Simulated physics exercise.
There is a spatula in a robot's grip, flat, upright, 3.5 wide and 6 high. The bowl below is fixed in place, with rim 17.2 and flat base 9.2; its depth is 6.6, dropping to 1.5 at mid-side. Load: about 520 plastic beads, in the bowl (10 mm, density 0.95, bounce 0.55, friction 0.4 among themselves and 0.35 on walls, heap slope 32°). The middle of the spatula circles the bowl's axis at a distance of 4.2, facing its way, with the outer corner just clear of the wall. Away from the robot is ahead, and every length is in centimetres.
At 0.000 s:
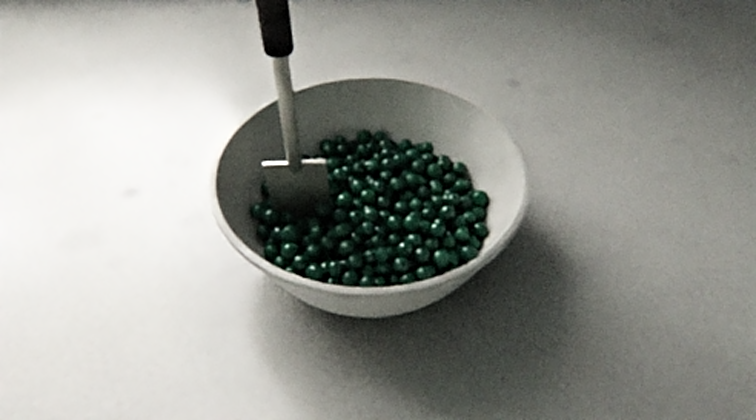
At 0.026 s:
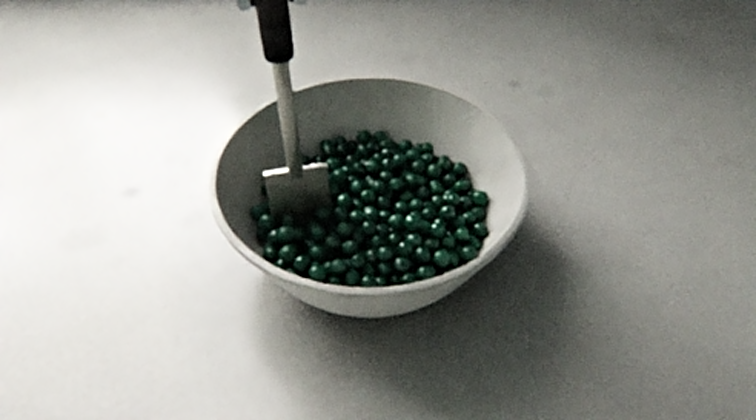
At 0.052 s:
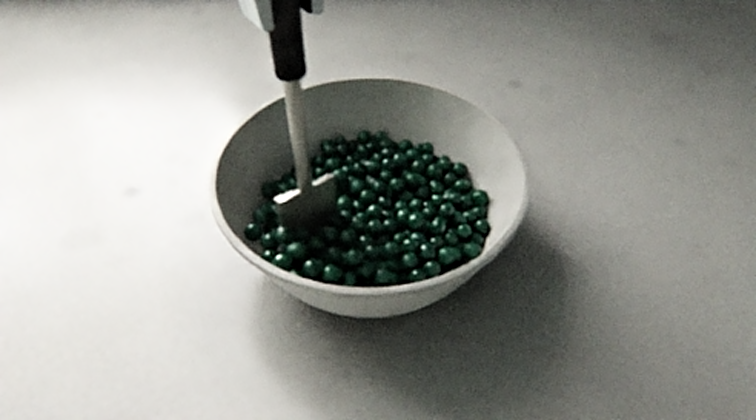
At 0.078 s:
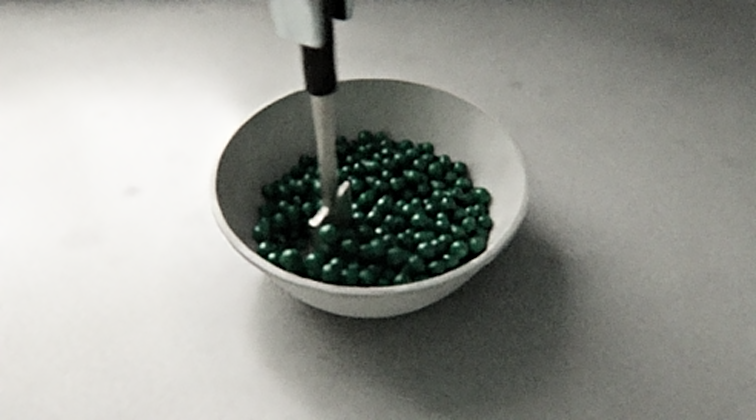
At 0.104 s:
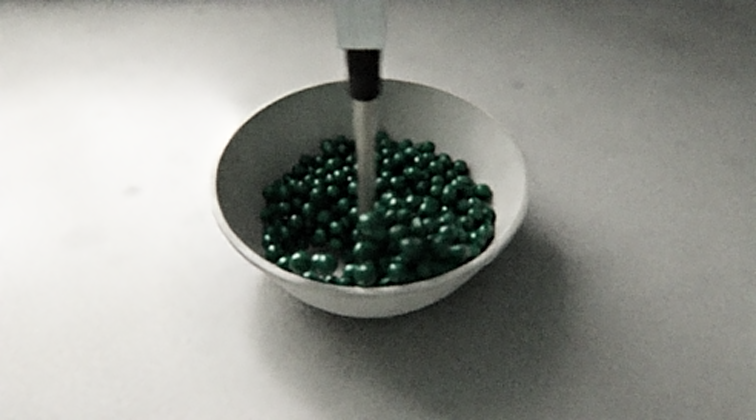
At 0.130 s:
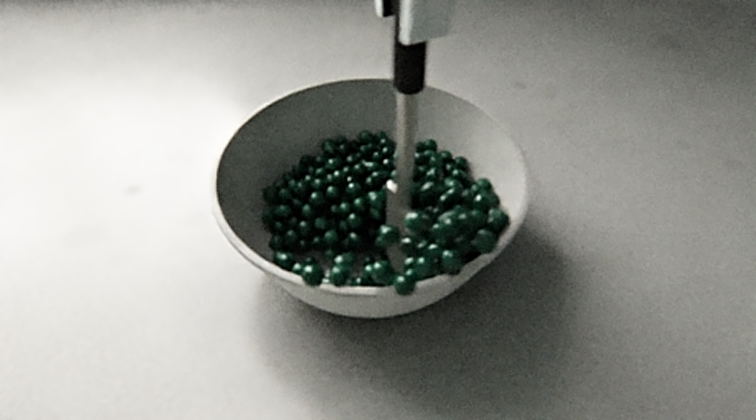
To begin with, a small flat spatula stands in dark green beads at the left side of a white bowl. A robot arm holding it turns the blade and sweeps it toward the viewer, then rightward through the beads, pushing them up against the near right side and thinning them out behind.
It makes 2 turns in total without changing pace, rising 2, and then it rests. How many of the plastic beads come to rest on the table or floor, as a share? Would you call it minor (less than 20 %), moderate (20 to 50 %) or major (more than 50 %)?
I would call it moderate.
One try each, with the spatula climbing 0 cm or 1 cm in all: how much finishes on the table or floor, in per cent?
Roughly 45 percent, then roughly 35 percent.
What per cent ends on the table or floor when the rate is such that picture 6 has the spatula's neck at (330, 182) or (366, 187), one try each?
Around 5 and 20 percent, in that order.
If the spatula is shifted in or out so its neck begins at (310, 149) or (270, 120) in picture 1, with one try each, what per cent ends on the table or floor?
Near 15 and 20 in a hundred, one try each.
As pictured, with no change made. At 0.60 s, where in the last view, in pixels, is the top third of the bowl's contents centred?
I'd put it close to (420, 196).
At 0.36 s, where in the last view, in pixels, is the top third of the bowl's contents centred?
That third sits centred at about (275, 186).
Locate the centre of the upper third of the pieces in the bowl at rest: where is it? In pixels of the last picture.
(387, 203).
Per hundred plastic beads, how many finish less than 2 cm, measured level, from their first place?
Around 5 in a hundred, roughly.
After 0.36 s, 346° round, highest piece 10 above the table; 400 in the bowl, 62 on the table or floor, 59 in flight or on the tool.
After 0.60 s, 222° round, highest piece 8 above the table; 359 in the bowl, 158 on the table or floor, 4 in flight or on the tool.
After 0.91 s, 0° round, highest piece 5 above the table; 357 in the bowl, 164 on the table or floor.
After 1.61 s, 0° round, highest piece 5 above the table; 357 in the bowl, 164 on the table or floor.
At rest, 357 in the bowl, 164 on the table or floor. That is 31 % on the table or floor.
